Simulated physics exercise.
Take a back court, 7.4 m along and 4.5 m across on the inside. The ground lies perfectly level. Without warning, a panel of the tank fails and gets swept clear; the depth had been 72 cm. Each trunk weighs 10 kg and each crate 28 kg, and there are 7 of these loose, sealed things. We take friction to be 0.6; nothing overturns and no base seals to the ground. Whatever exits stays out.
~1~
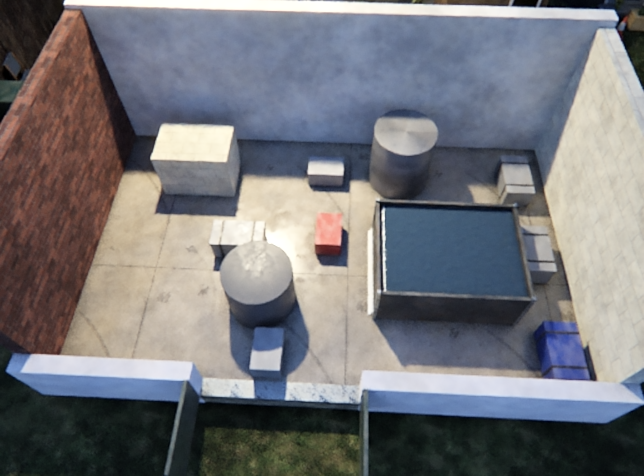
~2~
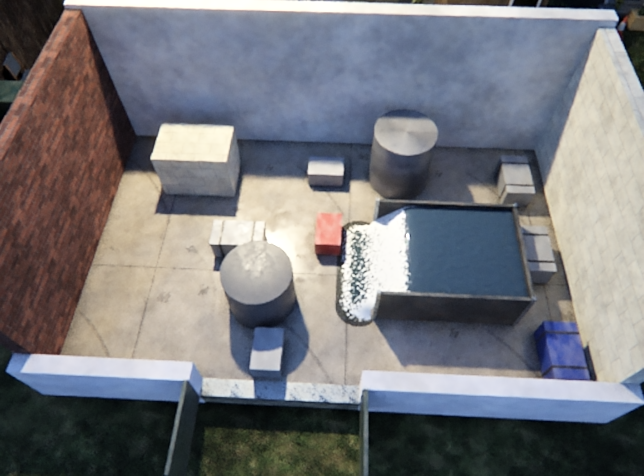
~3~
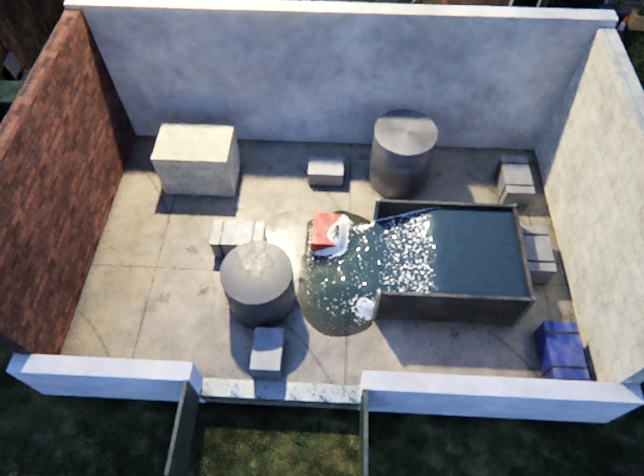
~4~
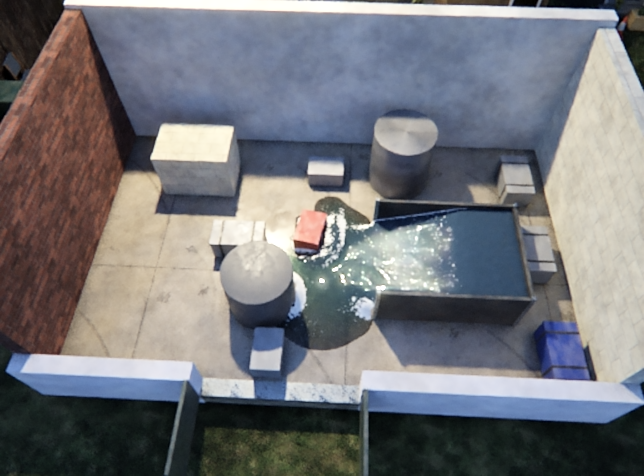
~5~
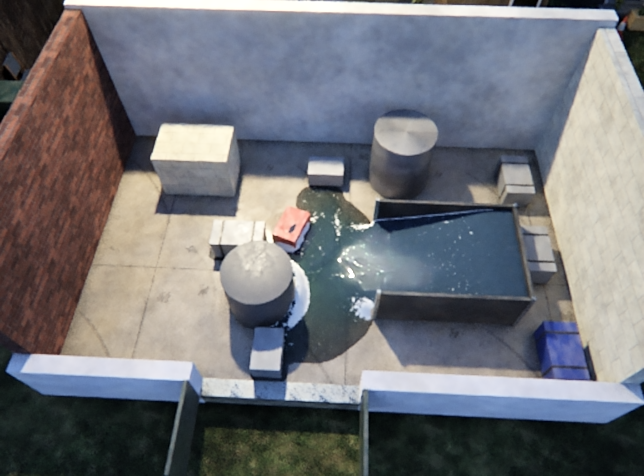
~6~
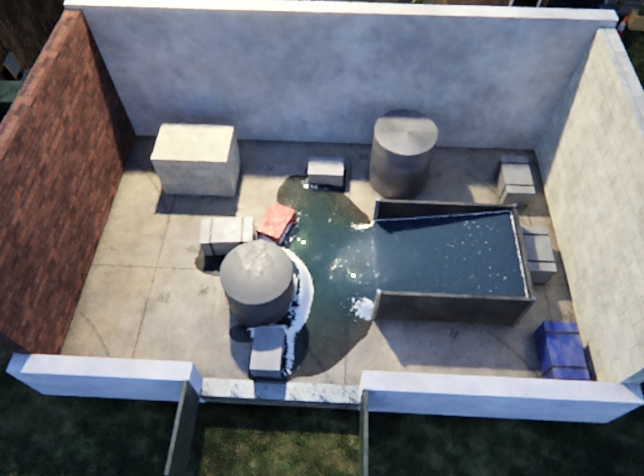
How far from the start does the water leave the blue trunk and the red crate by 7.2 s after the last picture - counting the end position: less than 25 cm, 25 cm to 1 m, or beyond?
One by one: The blue trunk should remain roughly unmoved, the red crate should get washed clear away.
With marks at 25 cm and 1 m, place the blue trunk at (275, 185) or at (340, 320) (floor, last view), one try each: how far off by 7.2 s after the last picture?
Results, in order: Borne far off, then borne far off.
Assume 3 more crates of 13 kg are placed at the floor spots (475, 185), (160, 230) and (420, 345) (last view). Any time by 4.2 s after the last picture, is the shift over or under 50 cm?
Within it, beyond it, within it.
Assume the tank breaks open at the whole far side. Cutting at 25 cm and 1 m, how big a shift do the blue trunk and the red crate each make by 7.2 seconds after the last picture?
First the blue trunk: It is carried a long way; as for the red crate, it holds steady.
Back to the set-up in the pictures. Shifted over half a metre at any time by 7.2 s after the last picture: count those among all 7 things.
Total: 3.
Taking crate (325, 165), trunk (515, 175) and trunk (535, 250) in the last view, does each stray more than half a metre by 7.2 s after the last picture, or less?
Well, going one by one, it's not that far, not that far and not that far.
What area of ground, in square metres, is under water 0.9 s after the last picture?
I'd put it close to 17 m2.
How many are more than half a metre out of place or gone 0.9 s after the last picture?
Tally at that time: 3.
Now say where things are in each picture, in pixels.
The blue trunk at (566, 350), on the bottom; the red crate at (329, 229) rests on the ground; water covers 3.0 m2; 0 of 7 have shifted, in the first picture.
The blue trunk at (566, 350), on the bottom; the red crate at (329, 229), on the bottom; 3.9 m2 under water; 0 of 7 have shifted, in the second picture.
The blue trunk at (566, 350), on the bottom; the red crate at (325, 228) rests on the ground, 5 cm from its start; water covers 4.9 m2; 1 of 7 have shifted, in the third picture.
The blue trunk at (566, 350) rests on the ground; the red crate at (310, 226) rests on the ground, 30 cm from its start; water covers 5.9 m2; 1 of 7 have shifted, in the fourth picture.
The blue trunk at (566, 350), on the bottom; the red crate at (291, 223), on the bottom, 60 cm from its start; 6.8 m2 under water; 1 of 7 have shifted, in the fifth picture.
The blue trunk at (566, 350) rests on the ground; the red crate at (276, 220) rests on the ground, 86 cm from its start; 7.9 m2 under water; 2 of 7 have shifted, in the sixth picture.
Then, 0.9 s after the last picture the blue trunk is near (566, 350), 0.0 m from its start, aground; the red crate is near (202, 193), 2.2 m from its start, aground; 0 of 7 are out; 0 afloat.
Then, 2.8 s after the last picture the blue trunk is near (566, 350), 0.0 m from its start, aground; the red crate is near (152, 192), 3.0 m from its start, afloat; 0 of 7 are out; 2 afloat.
Then, 4.8 s after the last picture the blue trunk is near (566, 350), 0.0 m from its start, aground; the red crate is near (139, 259), 2.9 m from its start, aground; 0 of 7 are out; 1 afloat.
Then, 7.2 s after the last picture the blue trunk is near (566, 350), 0.0 m from its start, aground; the red crate is near (135, 277), 3.0 m from its start, aground; 0 of 7 are out; 2 afloat.
